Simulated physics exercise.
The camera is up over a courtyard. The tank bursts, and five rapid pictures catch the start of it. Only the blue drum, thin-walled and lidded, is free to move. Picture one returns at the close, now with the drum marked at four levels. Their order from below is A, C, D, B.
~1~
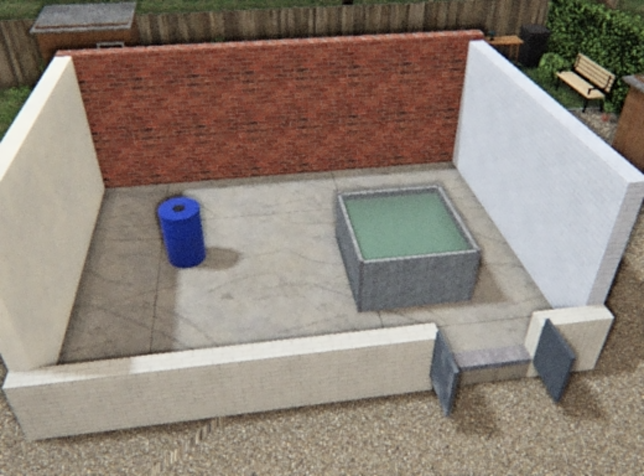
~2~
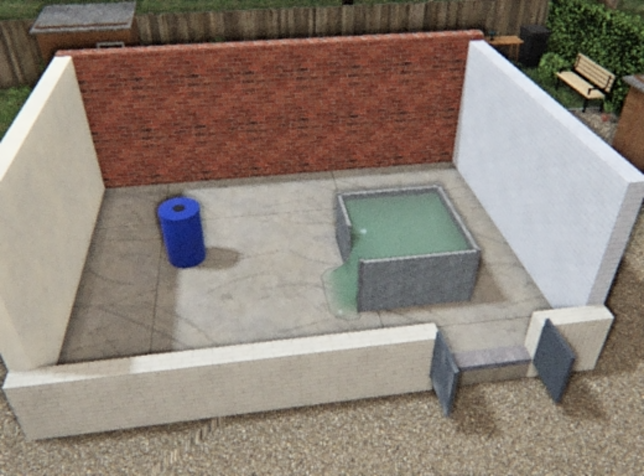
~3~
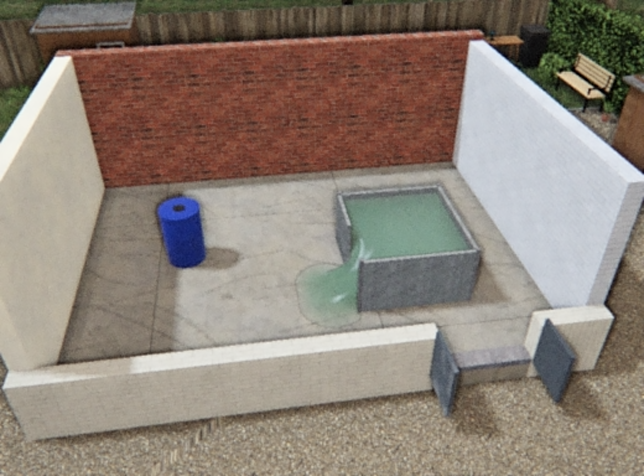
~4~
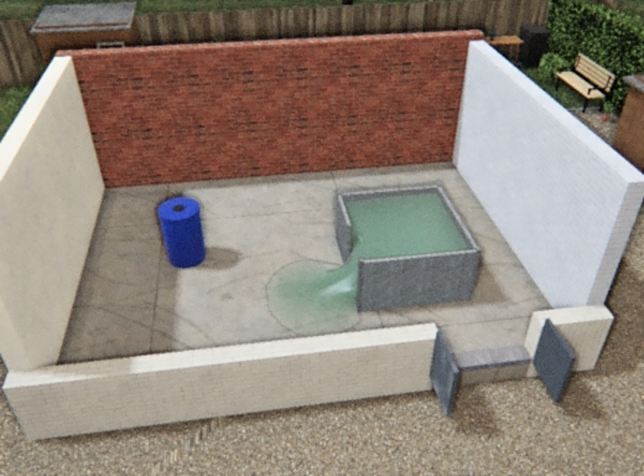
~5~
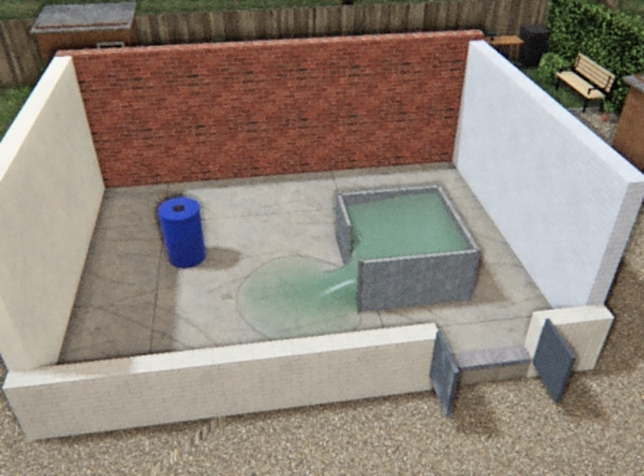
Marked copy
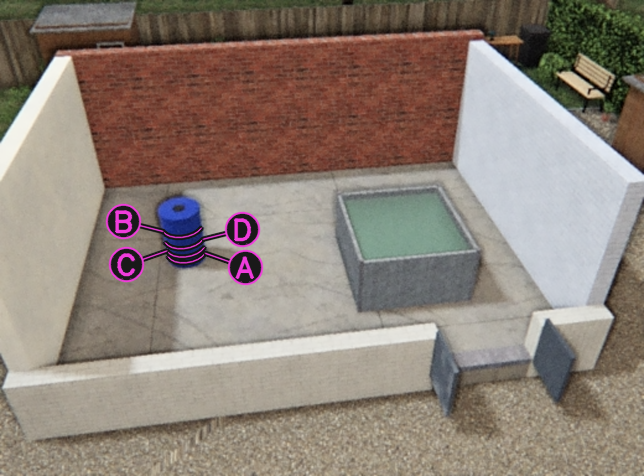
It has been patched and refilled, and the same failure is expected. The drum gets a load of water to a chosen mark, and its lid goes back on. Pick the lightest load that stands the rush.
Use mark C.
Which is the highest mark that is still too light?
A.
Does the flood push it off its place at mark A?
Yes, it does.
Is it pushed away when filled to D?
No.
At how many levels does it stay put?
Three of the four.
On the marked copy, A at (186, 262); B at (181, 237); C at (185, 256); D at (183, 248); from the bottom up A, C, D, B.
For mark A, it is pushed about its own width away.
For mark B, it does not move.
For mark C, it does not move.
For mark D, it does not move.
